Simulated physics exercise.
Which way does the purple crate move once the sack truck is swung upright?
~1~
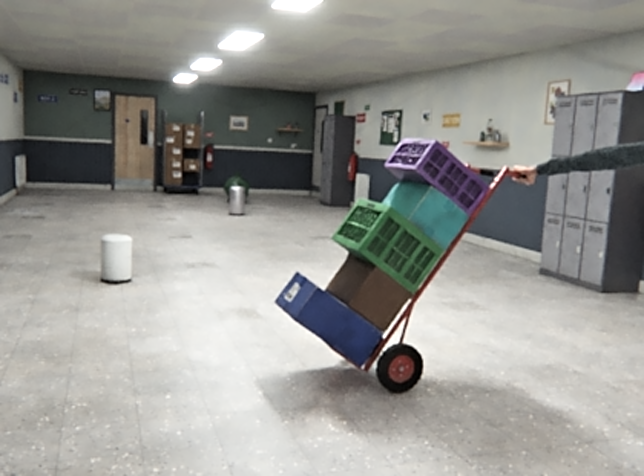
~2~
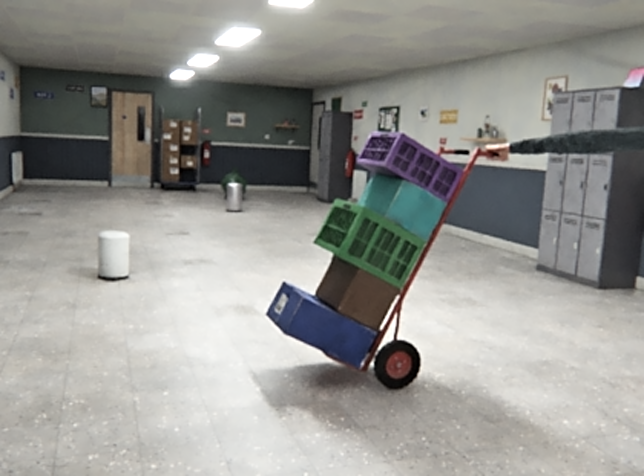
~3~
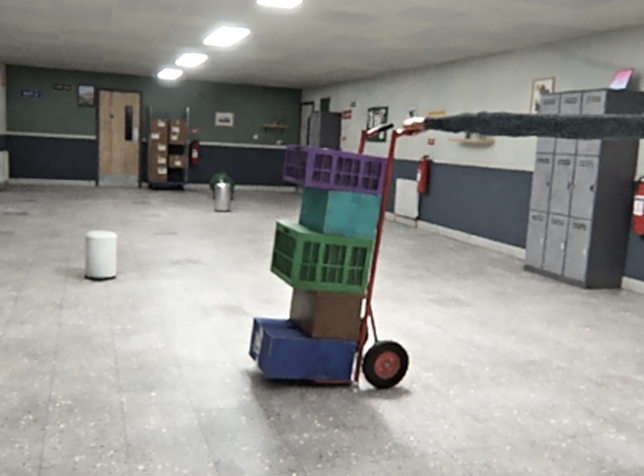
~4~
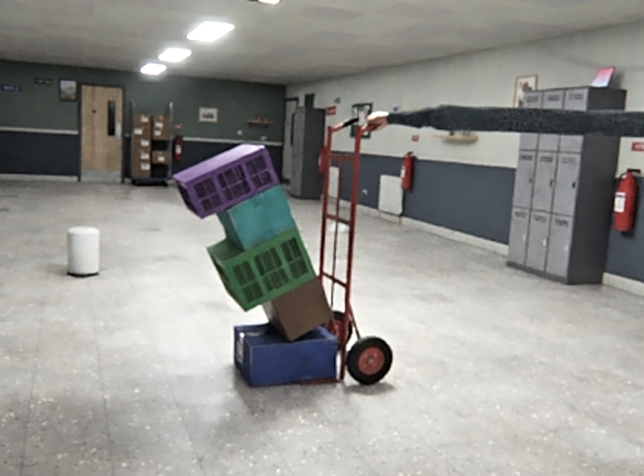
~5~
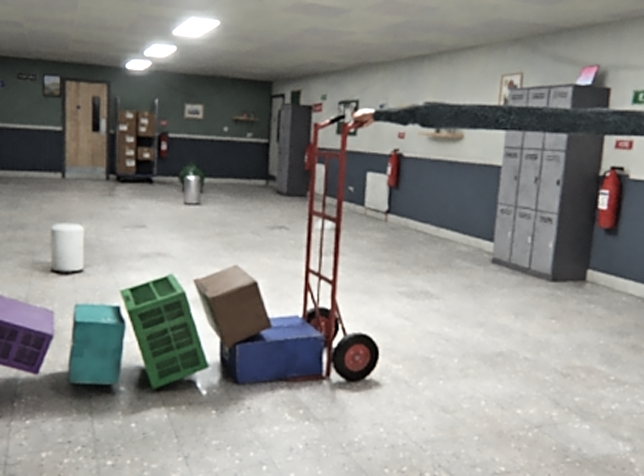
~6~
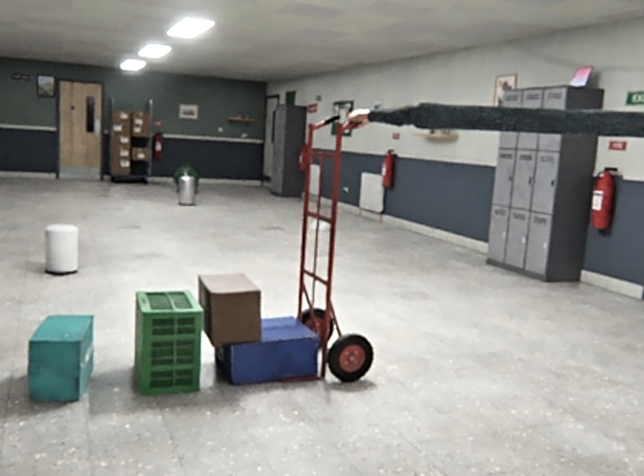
The purple crate moves to the left, falling away from the truck toward the floor.
